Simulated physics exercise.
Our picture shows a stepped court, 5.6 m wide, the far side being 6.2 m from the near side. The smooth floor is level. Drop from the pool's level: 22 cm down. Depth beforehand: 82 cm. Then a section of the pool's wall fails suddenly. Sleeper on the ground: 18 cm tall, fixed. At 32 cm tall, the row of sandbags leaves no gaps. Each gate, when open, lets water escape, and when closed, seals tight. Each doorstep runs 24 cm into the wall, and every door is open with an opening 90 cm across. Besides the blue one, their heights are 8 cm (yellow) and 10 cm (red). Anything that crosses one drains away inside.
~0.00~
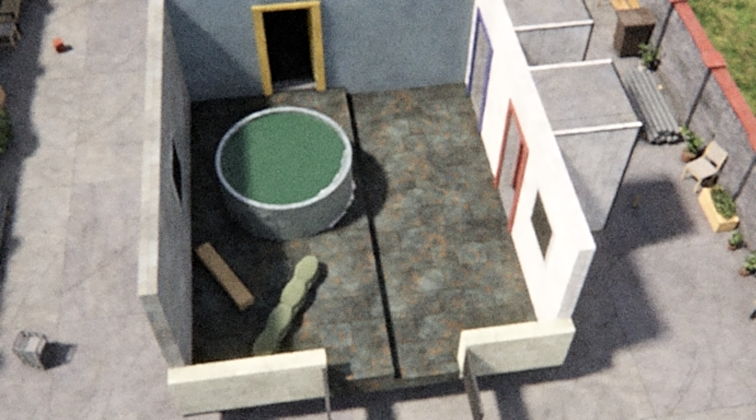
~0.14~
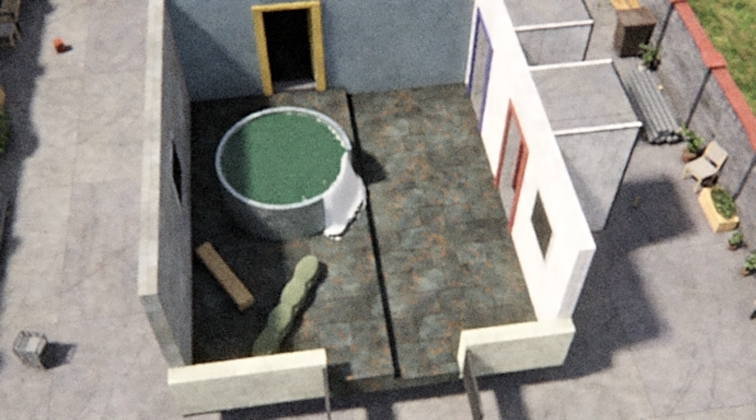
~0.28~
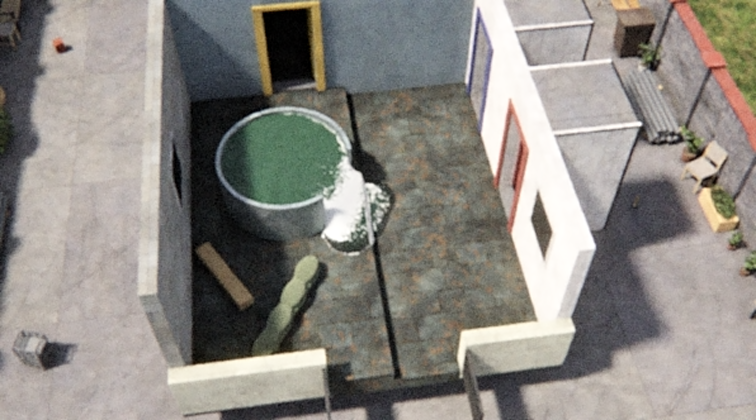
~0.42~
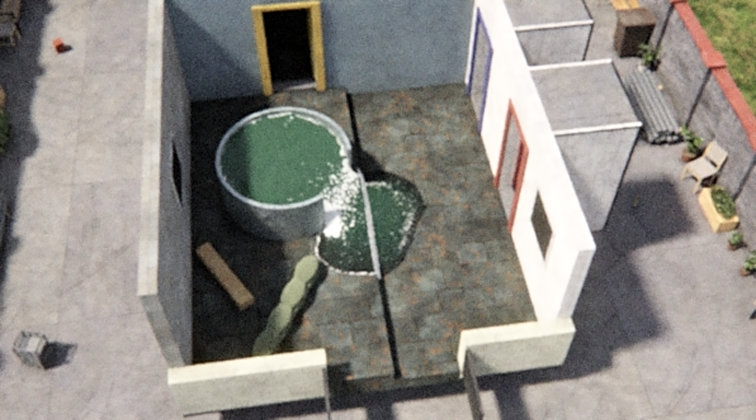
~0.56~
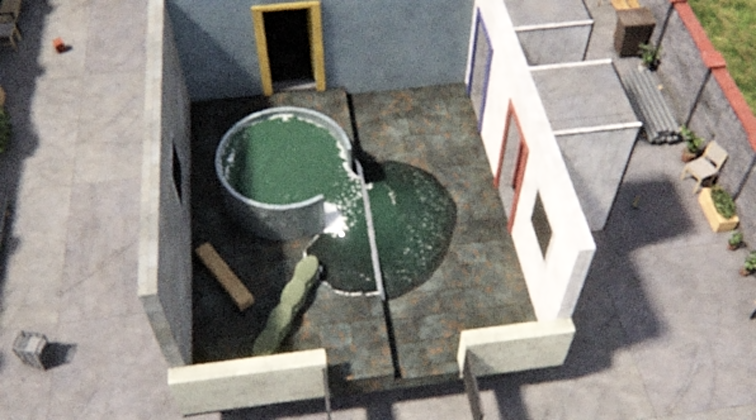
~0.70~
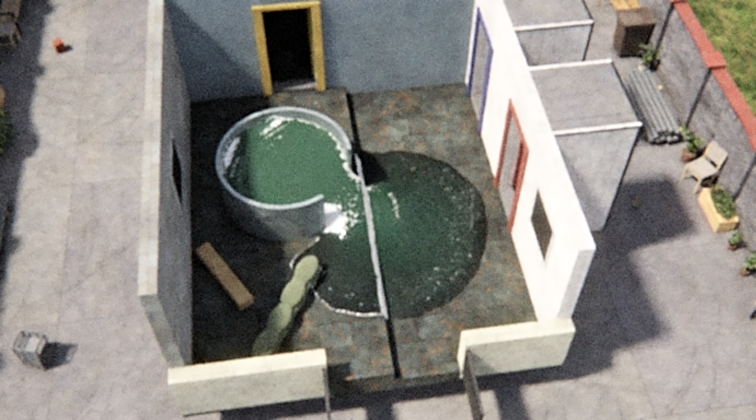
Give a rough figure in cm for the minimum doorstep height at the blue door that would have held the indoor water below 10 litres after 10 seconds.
10 cm.
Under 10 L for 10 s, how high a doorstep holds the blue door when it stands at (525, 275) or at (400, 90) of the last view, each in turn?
30 and 11.0 cm.
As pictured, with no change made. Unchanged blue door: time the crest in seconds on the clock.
Crest at t of about 9.5 s.
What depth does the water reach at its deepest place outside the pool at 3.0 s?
Up to some 34 cm.
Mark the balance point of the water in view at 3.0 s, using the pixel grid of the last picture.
I'd say around (385, 230).
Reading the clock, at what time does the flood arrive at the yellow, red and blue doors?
Arrival times - yellow: Not in the 10 s; red: 0.8 s; blue: 1.6 s.
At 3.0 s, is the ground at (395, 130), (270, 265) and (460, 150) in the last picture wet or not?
In turn: Dry, not reached, under water.
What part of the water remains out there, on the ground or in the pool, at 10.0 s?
Close to 62 per cent is still present.
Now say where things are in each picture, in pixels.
In the first frame, the pool at (284, 159) is whole and still, 82 cm deep; the blue door at (480, 75) is dry.
In the second frame, the front is at (339, 235), 0.3 m from the gap at (343, 197); 0.3 m2 of floor is wet, 82 cm left at the back.
In the third frame, water pours out at (343, 198) and has run 0.8 m, to (390, 204); about 11 cm deep outside, 82 cm at the back.
In the fourth frame, the front is at (398, 261), 1.3 m from the gap at (343, 199); 2.7 m2 of floor is wet, 82 cm left at the back.
In the fifth frame, the front is at (441, 253), 1.9 m from the gap at (343, 199); 5.0 m2 of floor is wet, 78 cm left at the back.
In the sixth frame, the front is at (468, 276), 2.5 m from the gap at (343, 198); 7.7 m2 of floor is wet, 69 cm left at the back; 1.6 m in a straight line remain to the blue door at (480, 75).
After 1.4 s water covers 45 % of the floor, deepest (45 cm) near (546, 346); it has not reached the blue door.
After 3.0 s water covers 45 % of the floor, deepest (34 cm) near (521, 263); 5 cm at the blue door, 0 litres in over its 8 cm doorstep.
After 10.0 s water covers 55 % of the floor, deepest (15 cm) near (470, 96); 11 cm at the blue door, 18 litres in over its 8 cm doorstep.
At the blue door as built, the water arrived by 1.6 s and peaked near 12 cm at 9.6 s.
With a doorstep of 8 cm, 18 litres would have come in within the 10 s; with 11 cm, 6 litres. So under 10 litres takes about 10 cm.
